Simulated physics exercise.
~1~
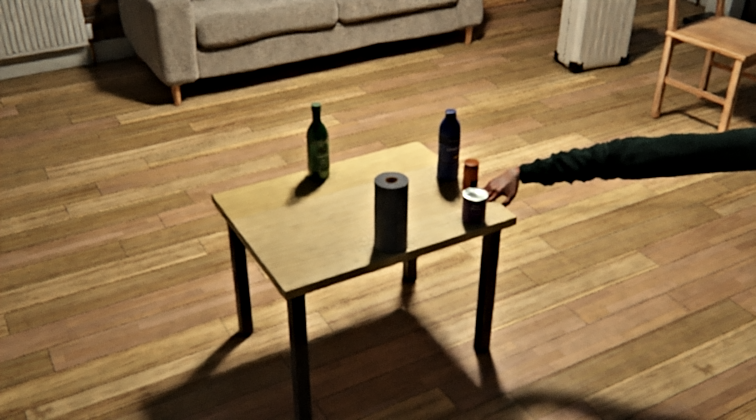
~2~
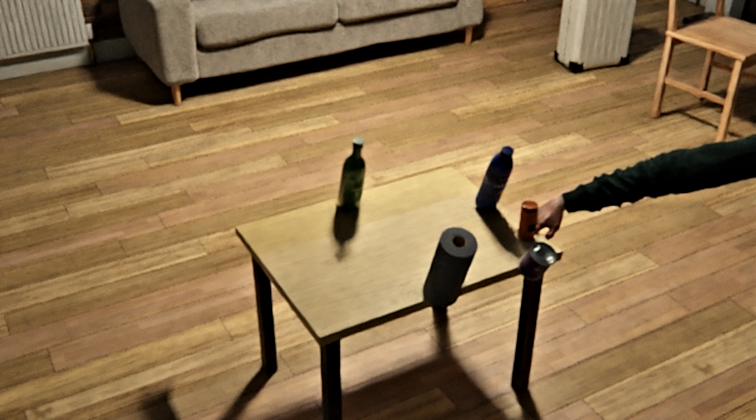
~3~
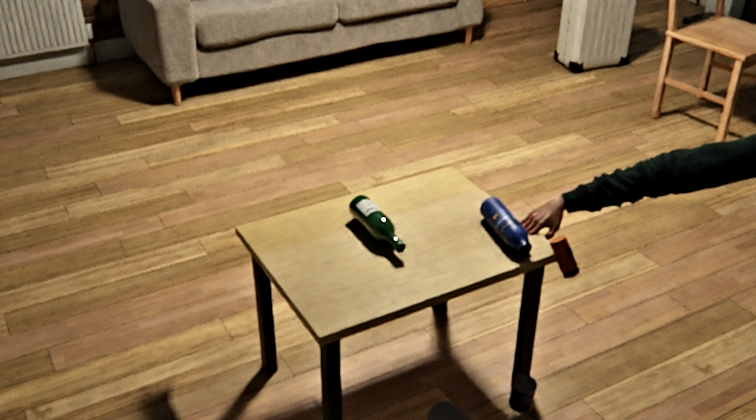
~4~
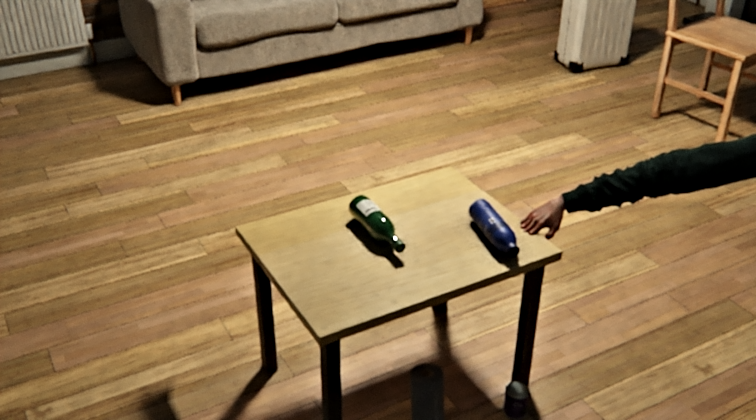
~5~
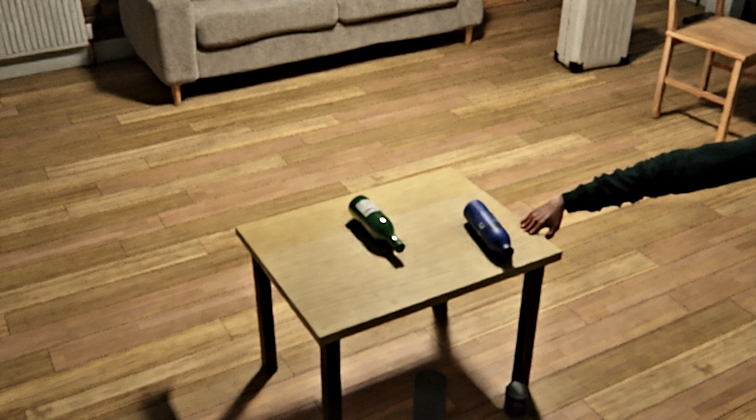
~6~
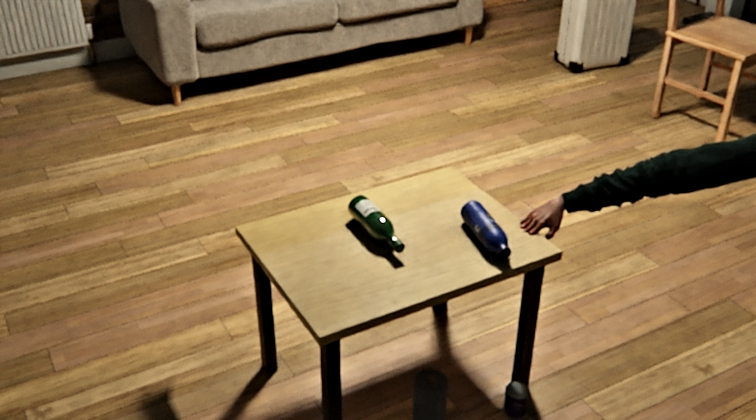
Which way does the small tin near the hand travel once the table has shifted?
It moves down, dropping off the near right corner of the table to the floor beside the table leg.
